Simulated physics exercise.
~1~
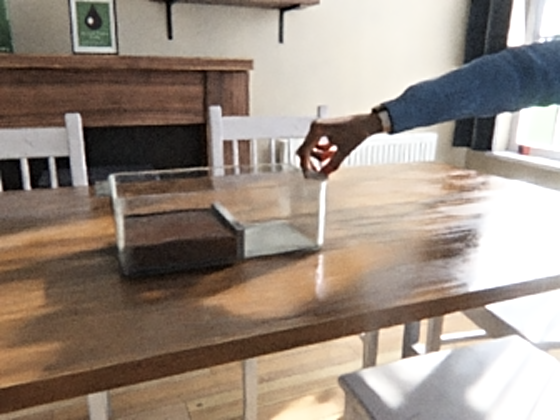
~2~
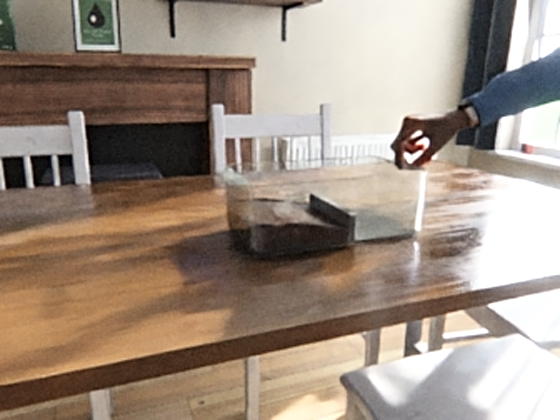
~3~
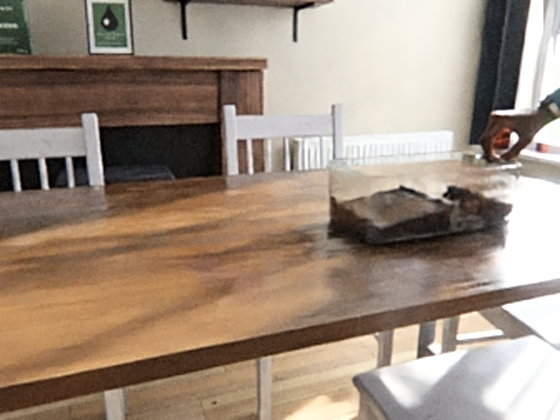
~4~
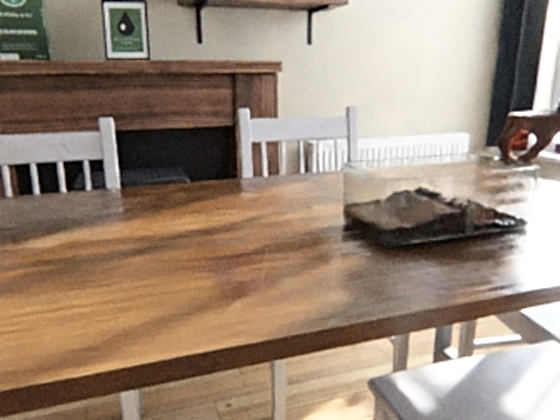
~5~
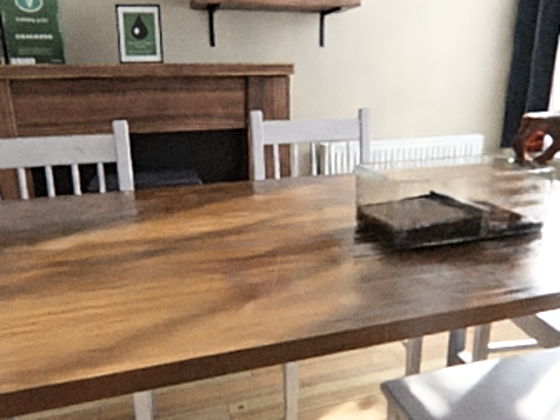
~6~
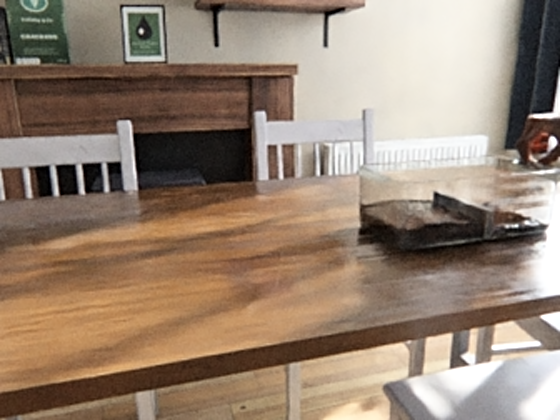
To begin with, a clear oblong tub with an upright divider sits on a wooden table, dark liquid filling only its left side, while a hand in a blue sleeve grips its right end. The hand pulls the tub to the right across the tabletop in a single slide. The liquid surges and churns, and some of it crosses the divider into the right side. The tub then comes to rest near the right, with the view shifting slightly left. The liquid sloshes and settles, most still on the left, a smaller share on the right, and none spilled on the table.
